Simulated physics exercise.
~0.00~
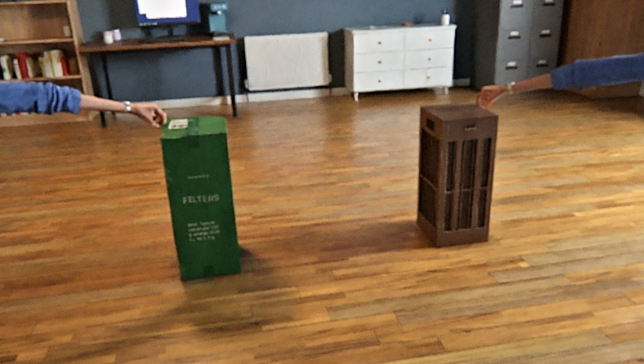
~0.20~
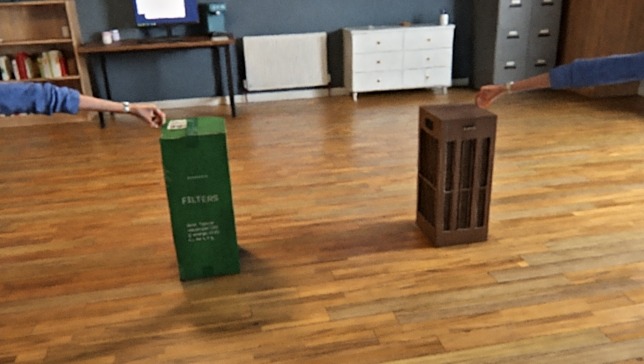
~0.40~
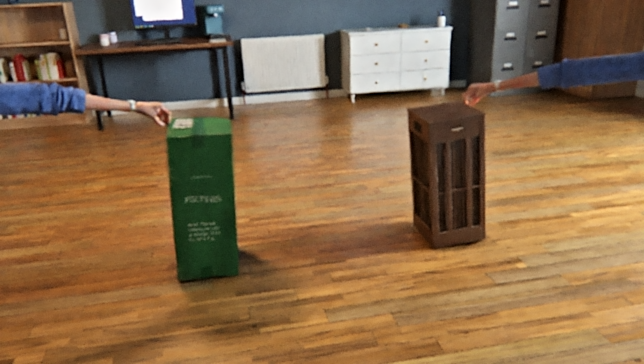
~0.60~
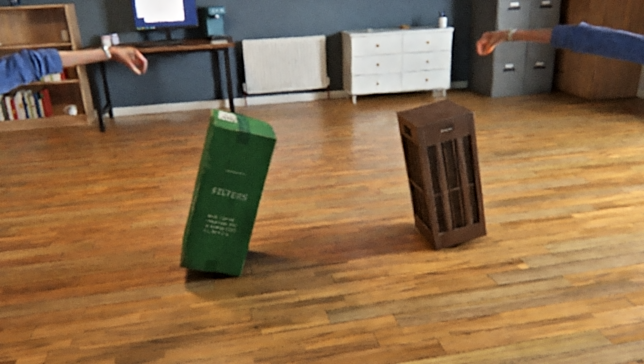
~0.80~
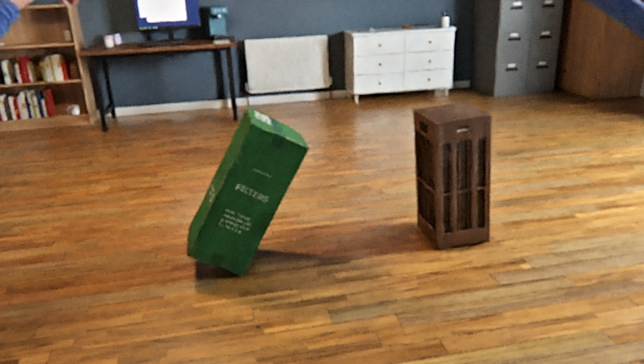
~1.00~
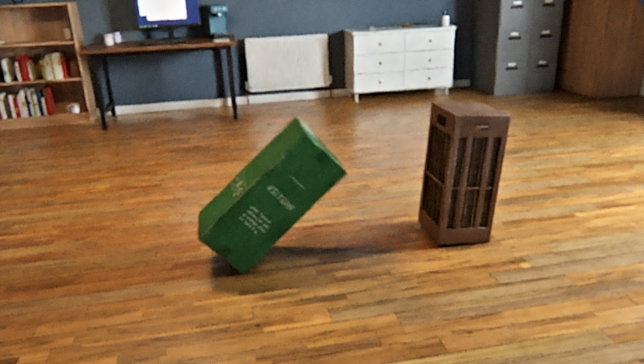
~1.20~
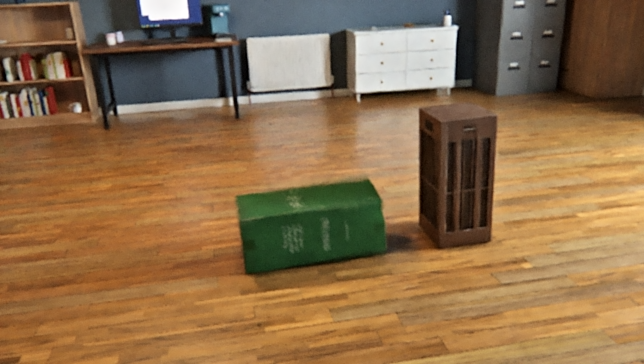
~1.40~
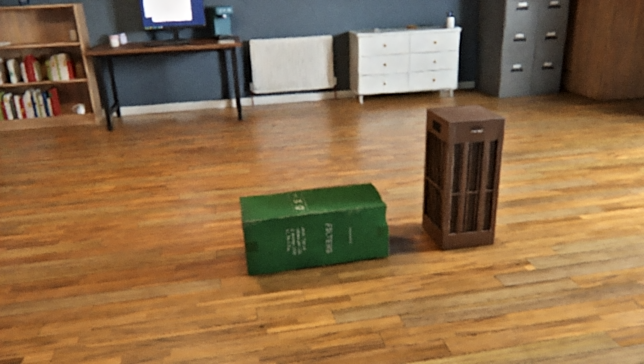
Two blue-sleeved arms reach in from the left and right edges of a wood-floored room, seen from slightly above by a gently swaying camera. The left hand touches the top of a tall green parcel, the right hand a brown slatted crate, with shelves, a desk and white drawers behind. The crate tips slightly left, then both hands let go and draw back as the parcel leans right. The crate rocks back upright while the parcel tilts further and topples onto its side. At the end the parcel lies still beside the standing crate.
